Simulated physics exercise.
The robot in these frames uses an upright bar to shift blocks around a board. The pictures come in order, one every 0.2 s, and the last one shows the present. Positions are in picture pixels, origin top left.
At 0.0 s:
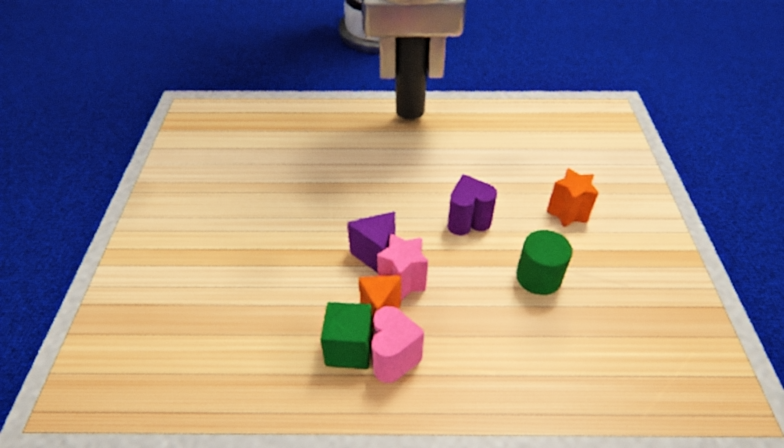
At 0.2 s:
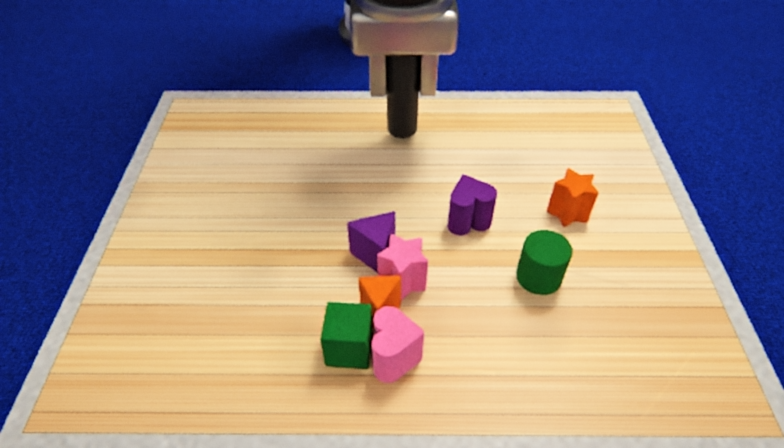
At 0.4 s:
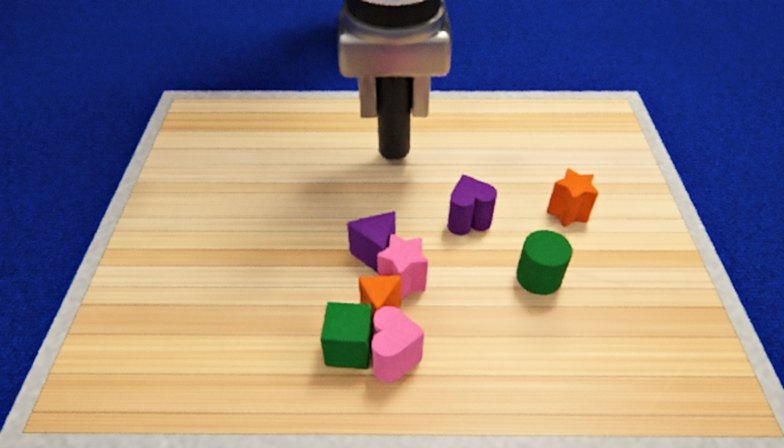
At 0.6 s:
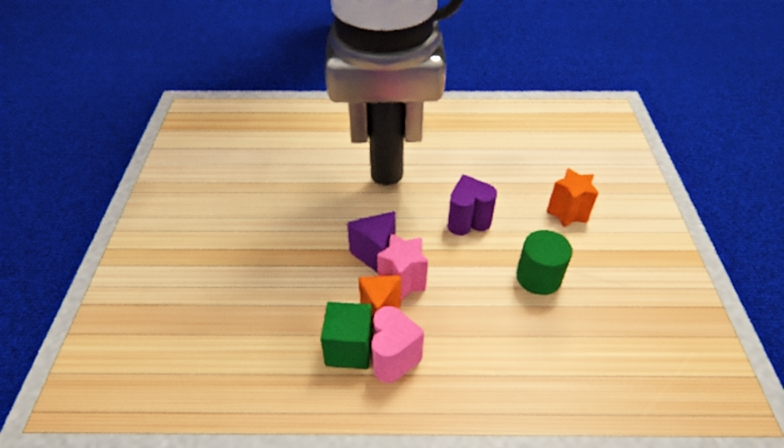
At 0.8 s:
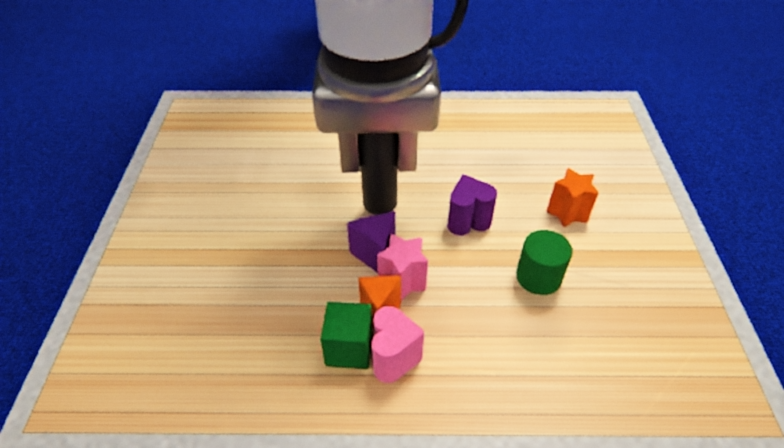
A robotic arm with a dark upright bar moves from the far edge of a wooden board toward the viewer and slightly left, drawing close to the purple triangular block, while the colored blocks all stay still.
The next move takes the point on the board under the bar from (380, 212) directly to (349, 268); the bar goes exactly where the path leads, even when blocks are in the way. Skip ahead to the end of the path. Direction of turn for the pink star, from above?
Viewed from above: Anti-clockwise.
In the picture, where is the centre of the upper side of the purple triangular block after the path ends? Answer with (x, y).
The answer is (367, 262).
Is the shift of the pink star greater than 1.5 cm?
It seems not.
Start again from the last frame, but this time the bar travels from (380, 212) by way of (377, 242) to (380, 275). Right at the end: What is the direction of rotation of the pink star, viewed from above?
Seen from above, its turn is counter-clockwise.
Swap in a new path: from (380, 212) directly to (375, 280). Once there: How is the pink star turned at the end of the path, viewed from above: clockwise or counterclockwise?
It rotates counterclockwise.
On the path given first. Halfway along, bar at (364, 230); purple triangular block at (373, 234); pink star at (405, 254).
At the end, bar at (348, 259); green four-sided block unmoved; purple triangular block at (367, 262), turned 30° anticlockwise; orange triangular block at (381, 289); pink star at (409, 258), turned 35° anticlockwise.
